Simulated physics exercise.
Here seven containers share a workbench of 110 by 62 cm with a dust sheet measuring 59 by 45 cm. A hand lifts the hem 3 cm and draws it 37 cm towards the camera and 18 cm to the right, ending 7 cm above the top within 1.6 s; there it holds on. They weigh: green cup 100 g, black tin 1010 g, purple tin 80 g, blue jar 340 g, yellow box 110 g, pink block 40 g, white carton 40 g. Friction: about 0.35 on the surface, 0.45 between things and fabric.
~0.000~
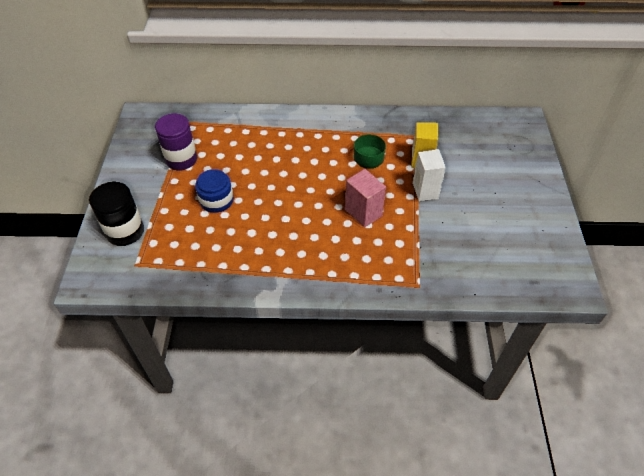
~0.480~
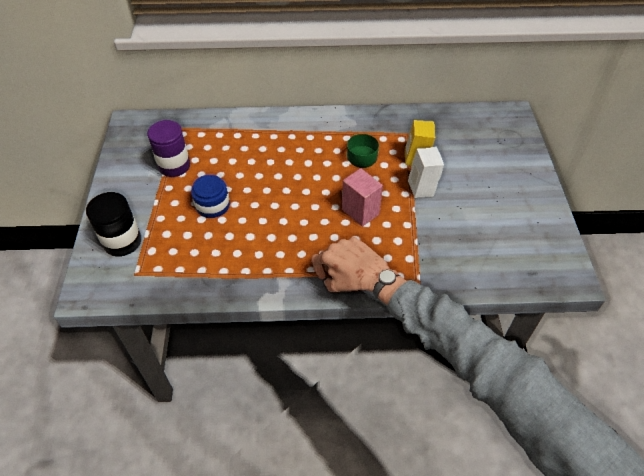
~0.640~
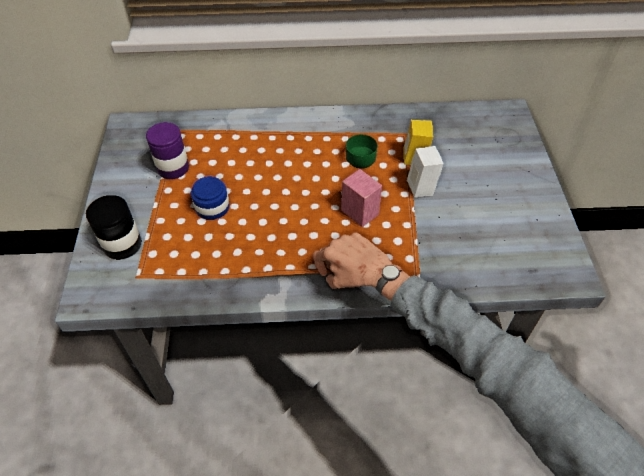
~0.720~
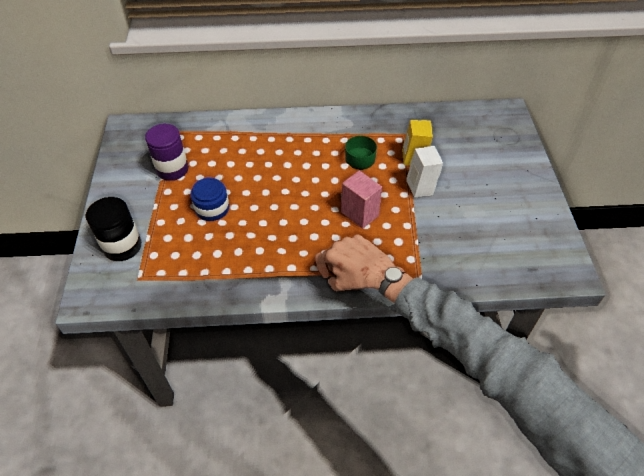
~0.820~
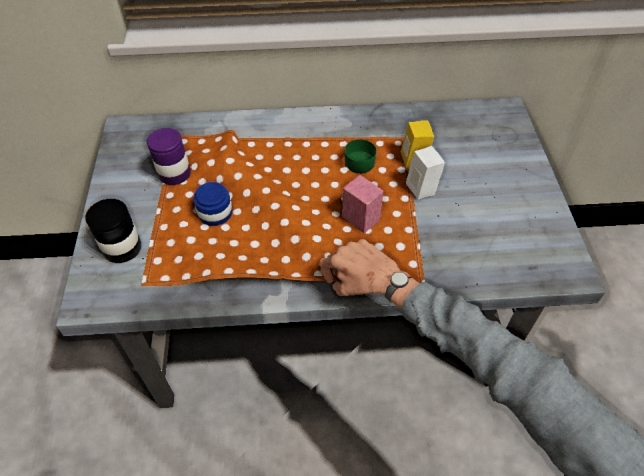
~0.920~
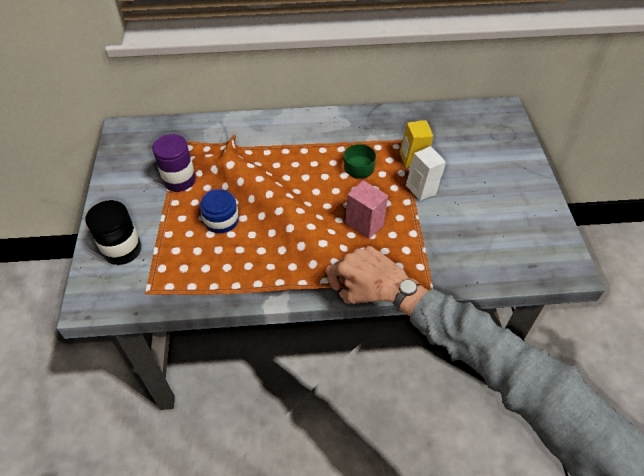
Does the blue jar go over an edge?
Result: Blue jar falls off.
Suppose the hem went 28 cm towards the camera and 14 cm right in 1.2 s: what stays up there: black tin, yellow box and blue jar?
In that case: Black tin remains, yellow box stays on, blue jar falls off.
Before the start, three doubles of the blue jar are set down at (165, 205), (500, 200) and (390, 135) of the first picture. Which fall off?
In turn: Falls off, remains, stays on.
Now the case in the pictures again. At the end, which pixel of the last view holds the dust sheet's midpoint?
Near (406, 327).
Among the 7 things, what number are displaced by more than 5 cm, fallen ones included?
That makes 6.
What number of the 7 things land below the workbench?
That makes 3.
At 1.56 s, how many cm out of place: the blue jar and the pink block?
About: Blue jar 30 cm, pink block 25 cm.
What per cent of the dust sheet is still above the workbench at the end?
About 25 per cent.
After 1.2 s, 90 % of the dust sheet is still over the top; blue jar 16 cm off its start, purple tin 14 cm off its start, pink block 13 cm off its start.
After 1.6 s, 65 % of the dust sheet is still over the top; blue jar 29 cm off its start, purple tin 26 cm off its start, pink block 25 cm off its start.
After 1.9 s, 40 % of the dust sheet is still over the top; blue jar over the edge, purple tin 43 cm off its start at (276, 255), pink block on its side, 39 cm off its start at (463, 355).
After 2.2 s, 30 % of the dust sheet is still over the top; blue jar over the edge, purple tin over the edge, pink block over the edge.
After 3.8 s, 25 % of the dust sheet is still over the top; blue jar over the edge, purple tin over the edge, pink block over the edge, green cup 40 cm off its start at (415, 279).
